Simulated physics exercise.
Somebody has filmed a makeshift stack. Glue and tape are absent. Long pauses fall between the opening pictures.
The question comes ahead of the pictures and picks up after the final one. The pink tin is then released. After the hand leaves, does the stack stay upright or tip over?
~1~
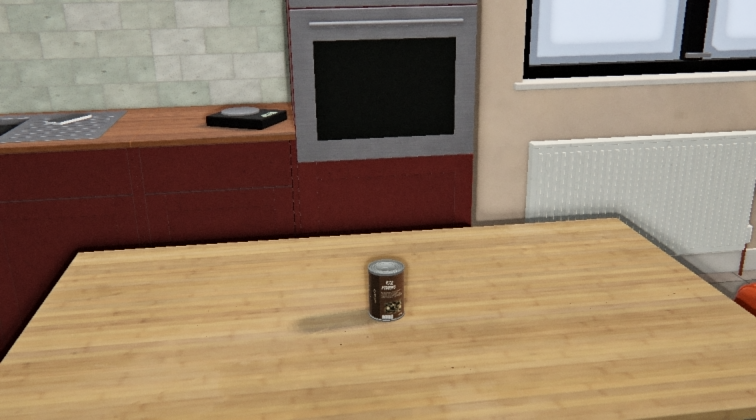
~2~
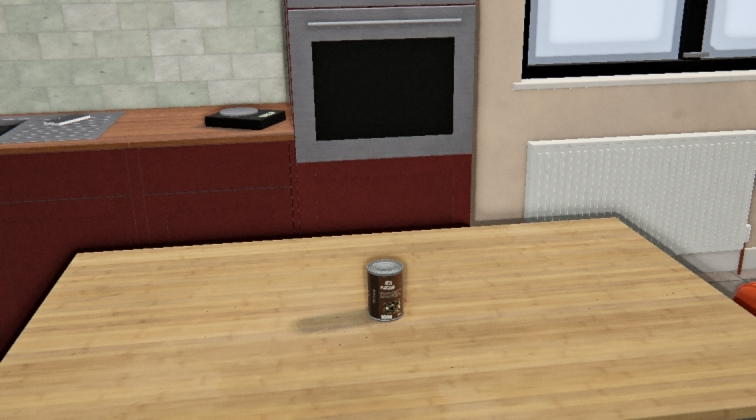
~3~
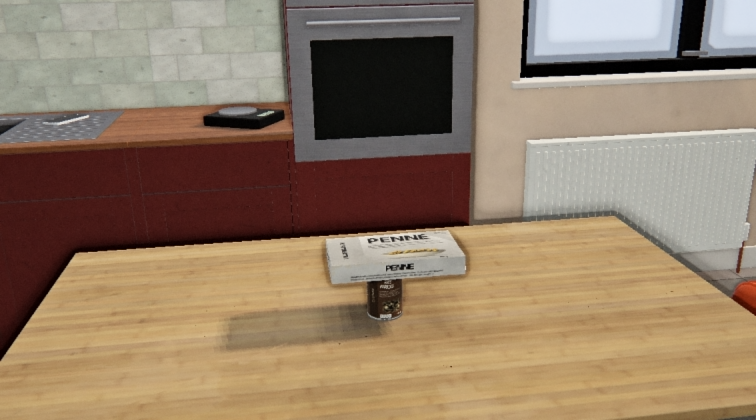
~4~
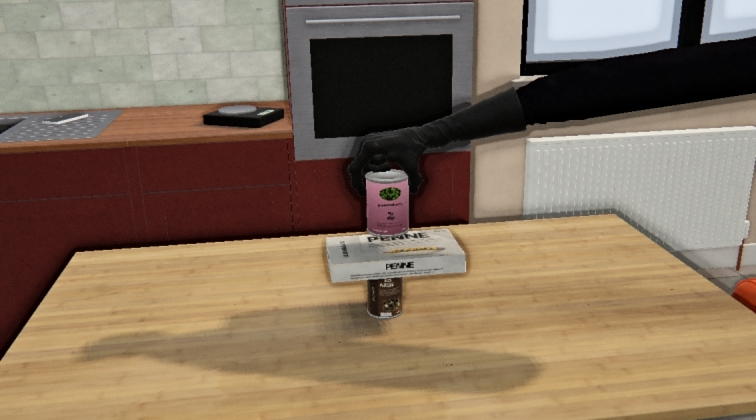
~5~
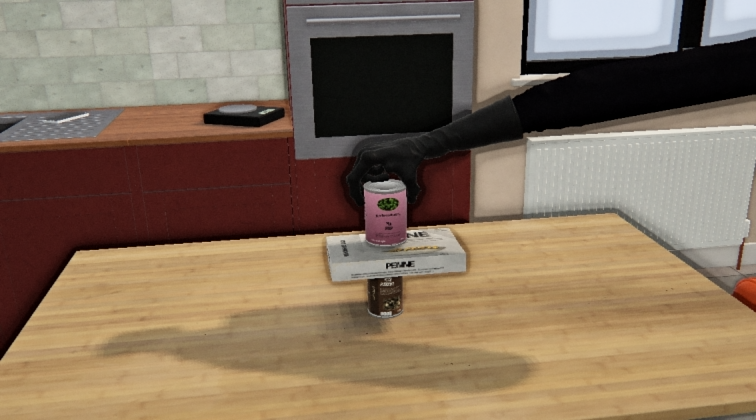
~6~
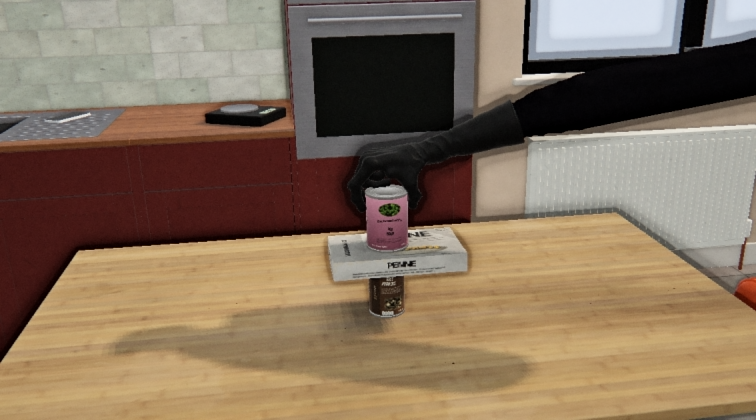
It stays upright.
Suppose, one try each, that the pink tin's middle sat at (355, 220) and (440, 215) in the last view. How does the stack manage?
It stays steady first and tips over second.
Then, 0.20 s later than the last frame, all is still.
Then, 0.50 s later than the last frame, pink tin resting near (387, 219).
When it is over, all 3 as before. End places, in pixels of the last picture, pink tin near (387, 219). The stack stays up.
